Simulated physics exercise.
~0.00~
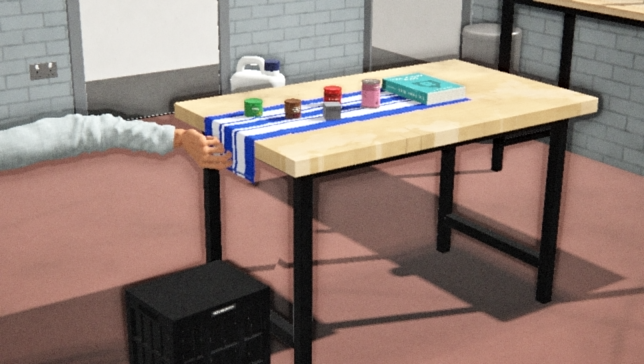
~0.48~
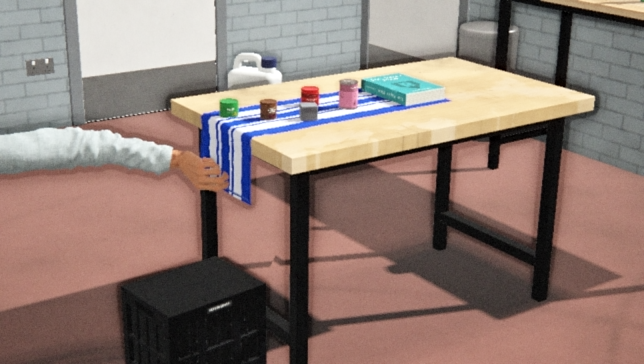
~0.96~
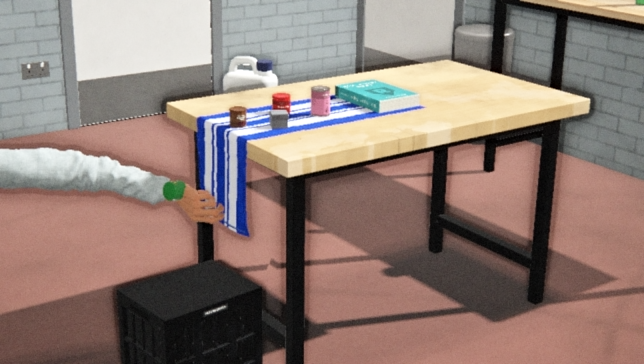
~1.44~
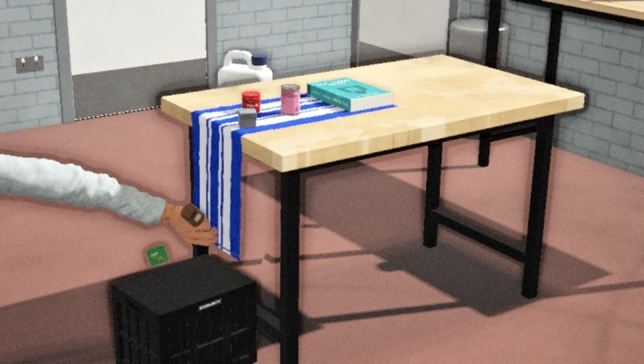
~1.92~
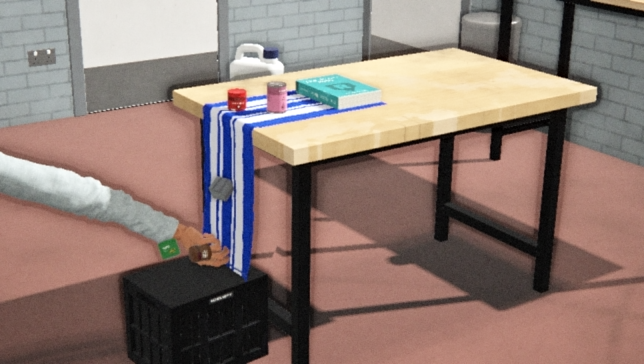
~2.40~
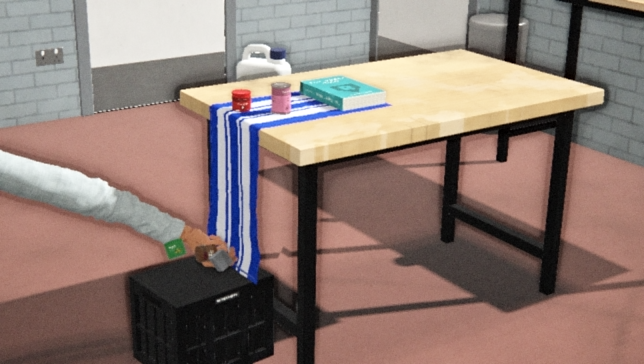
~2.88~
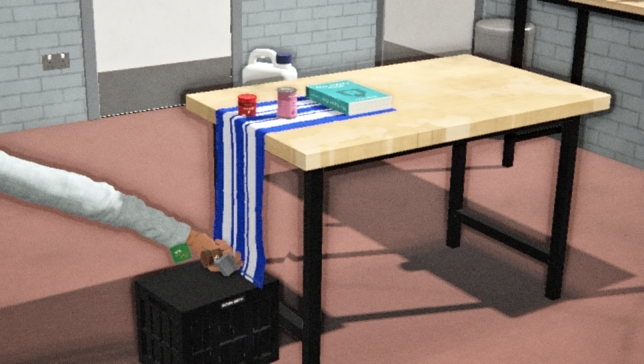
A hand pulled a blue and white striped runner down over the left end of a wooden table until its hem reached the black crate, and the green pot, brown pot and grey cube went over, leaving the red and pink pots and a book on top.
